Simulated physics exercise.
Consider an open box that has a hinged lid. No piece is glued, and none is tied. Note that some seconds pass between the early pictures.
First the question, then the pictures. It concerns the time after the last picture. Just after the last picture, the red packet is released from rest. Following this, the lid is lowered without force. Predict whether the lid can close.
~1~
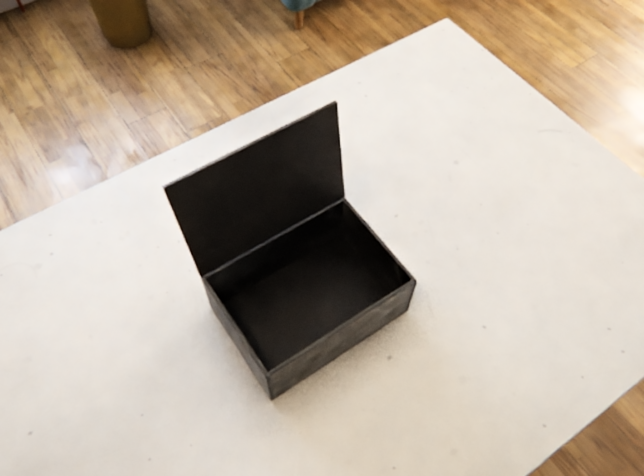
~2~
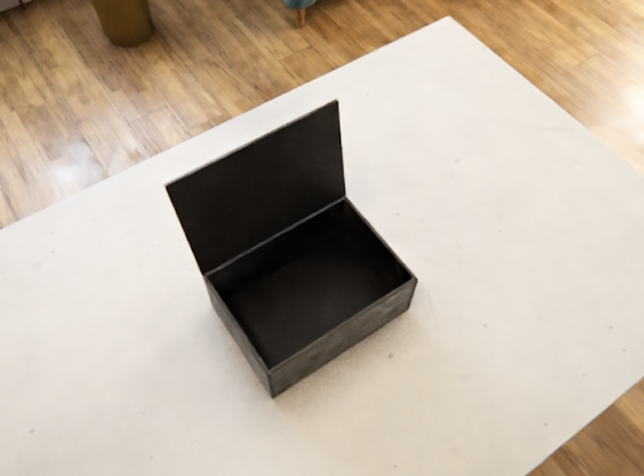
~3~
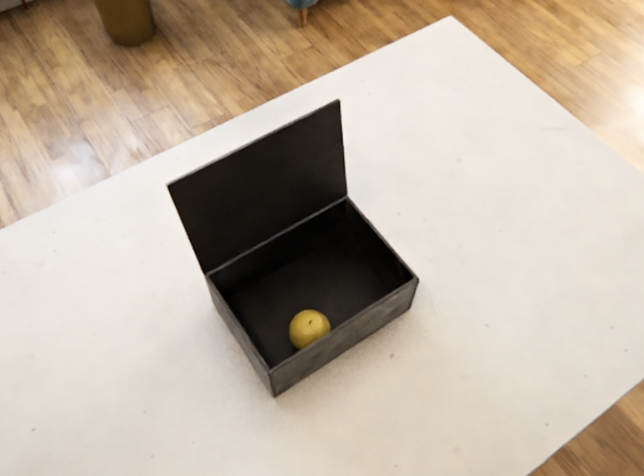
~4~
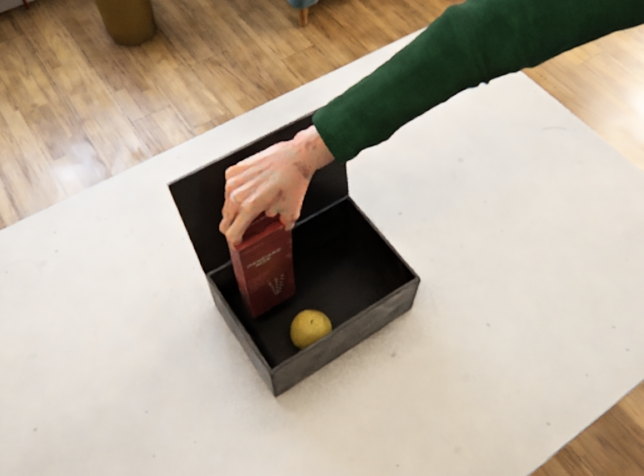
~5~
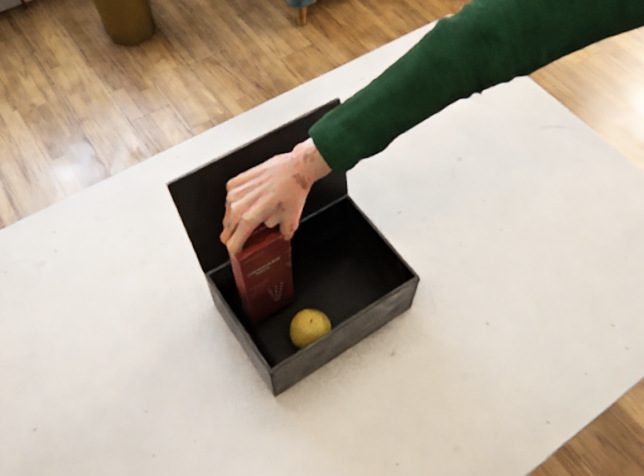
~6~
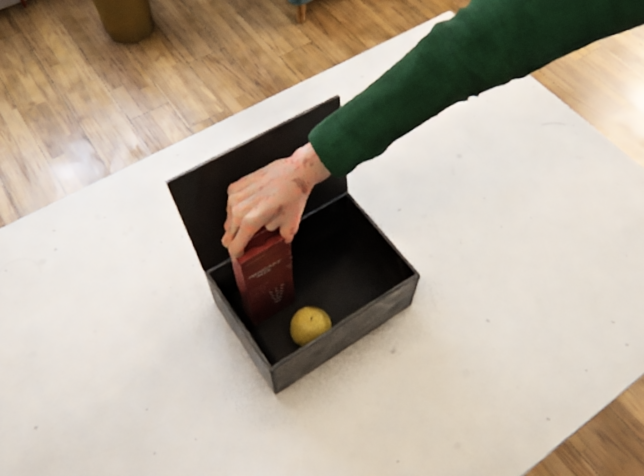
Prediction: The lid cannot close.
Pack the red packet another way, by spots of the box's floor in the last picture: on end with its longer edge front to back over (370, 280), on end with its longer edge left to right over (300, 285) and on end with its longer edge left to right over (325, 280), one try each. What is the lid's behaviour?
So: First go, the lid can't get down; second go, it can't get down; third go, it can't get down.
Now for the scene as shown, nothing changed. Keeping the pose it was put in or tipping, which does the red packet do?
Observation: The red packet tilts over.
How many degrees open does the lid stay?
I'd put it at roughly 14°.
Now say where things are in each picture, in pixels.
In the first frame, the last thing is not in view yet.
In the second frame, the last thing is not in view yet.
In the third frame, the last thing is not in view yet; yellow apple (310, 331).
The fourth frame shows on its way; red packet (264, 267); yellow apple (311, 330).
The fifth frame shows on its way; red packet (264, 275); yellow apple (311, 330).
The sixth frame shows in place under the hand; red packet (265, 276); yellow apple (311, 327).
Then, 1.20 s after the last picture, lid starting down.
Then, 1.70 s after the last picture, lid 51° above the rim; red packet tipped 13° from how it was near (273, 288).
Then, 1.90 s after the last picture, lid 33° above the rim; red packet tipped 41° from how it was near (291, 315).
Then, 2.20 s after the last picture, lid 13° above the rim; red packet tipped 58° from how it was near (285, 308).
At rest, lid 13° above the rim; tipped over in the box, red packet; yellow apple in place. Seen from the same camera at the end, red packet near (285, 308).
